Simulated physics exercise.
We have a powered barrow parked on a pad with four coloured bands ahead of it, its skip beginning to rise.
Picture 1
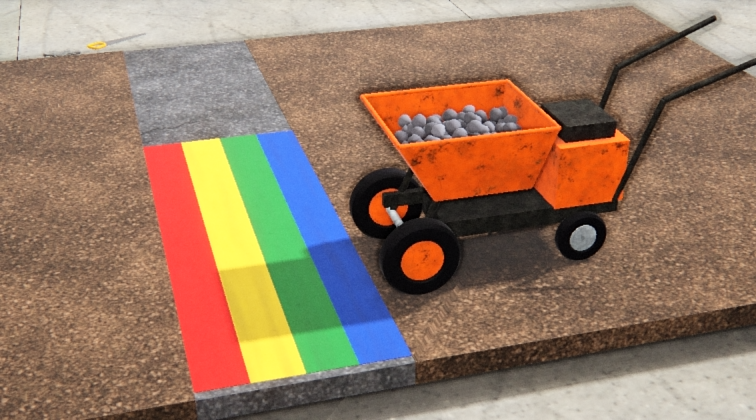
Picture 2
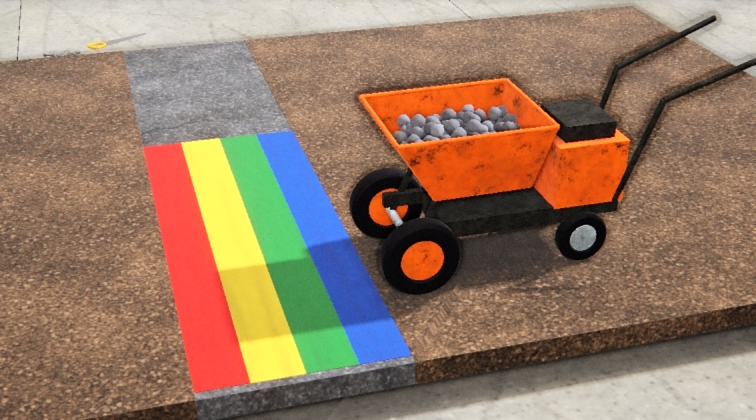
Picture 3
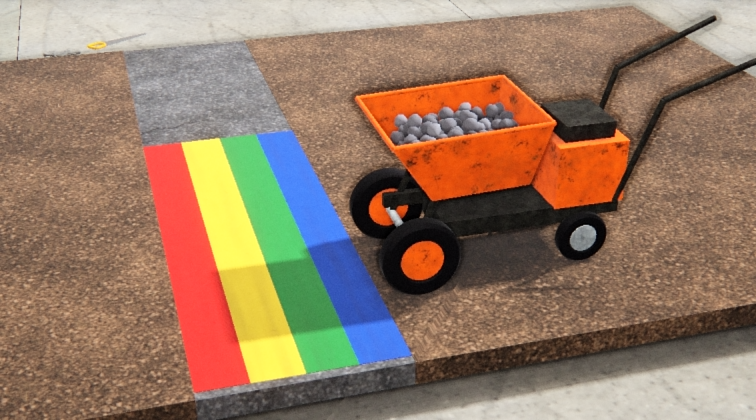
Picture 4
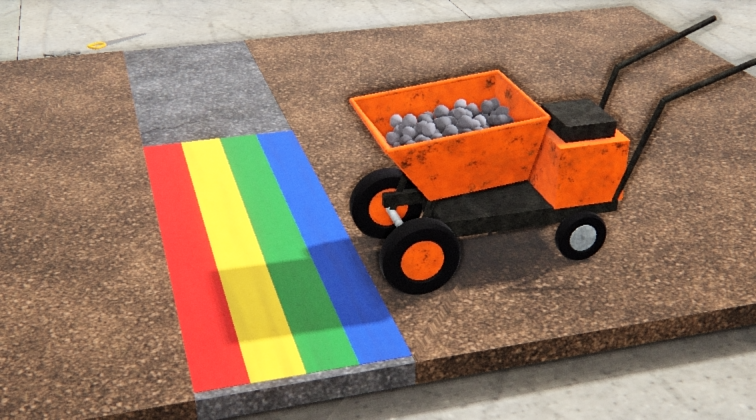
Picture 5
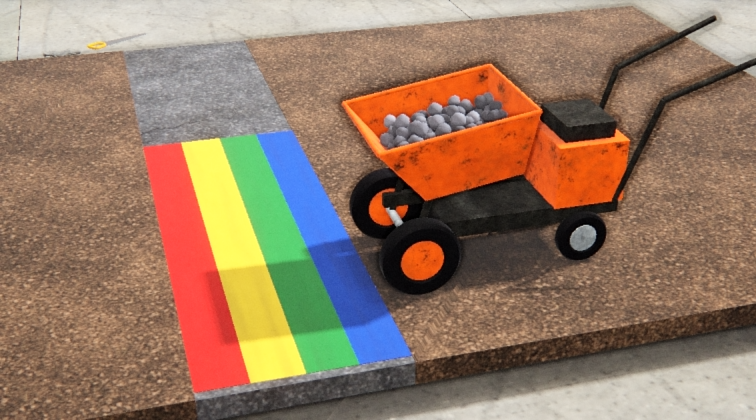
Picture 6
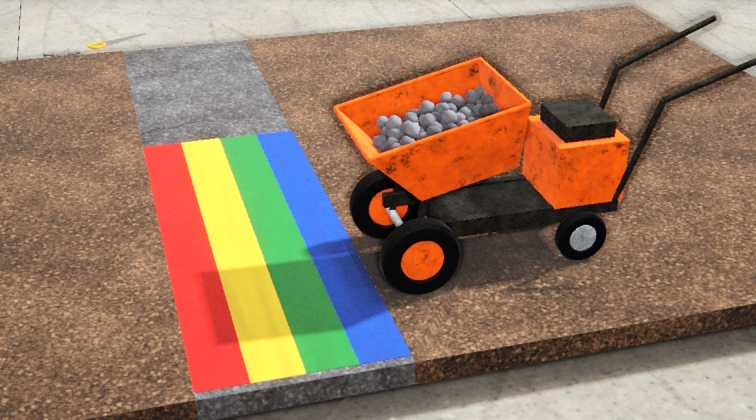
The video shows an orange powered barrow loaded with round grey cobbles, parked beside red, yellow, green and blue bands. The skip sits level at first, then its back gradually rises, tilting it slightly toward the left.
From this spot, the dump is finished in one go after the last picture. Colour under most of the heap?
Yellow.
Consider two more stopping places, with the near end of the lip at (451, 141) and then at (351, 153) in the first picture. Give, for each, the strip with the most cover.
Green for the first spot, that red strip for the second.
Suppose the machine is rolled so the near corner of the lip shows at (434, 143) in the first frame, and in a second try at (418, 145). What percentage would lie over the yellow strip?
20 and 30 in a hundred, in that order.
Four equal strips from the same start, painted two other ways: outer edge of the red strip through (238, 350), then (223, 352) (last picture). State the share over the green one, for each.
About 0 % and 0 %.
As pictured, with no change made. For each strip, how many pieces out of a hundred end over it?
Per strip, roughly: Blue 0, green 15, yellow 35, red 20.
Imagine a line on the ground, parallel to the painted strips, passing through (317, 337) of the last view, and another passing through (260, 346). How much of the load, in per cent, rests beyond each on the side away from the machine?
Close to 70 per cent, then close to 30 per cent.
Shortly afterwards, skip tipped steeply; the whole lot in the skip.
Next, skip tipped steeply; all but a few in the skip; only a few over the green strip; only a few over the yellow strip; only a few falling.
Some moments later, skip tipped right over; near half in the skip; only a few over the green strip; near a quarter over the yellow strip; a little over the red strip; only a few off the paint.
In the end, skip tipped right over; near a quarter in the skip; only a few over the blue strip; near a quarter over the green strip; near a third over the yellow strip; near a quarter over the red strip; a little off the paint.
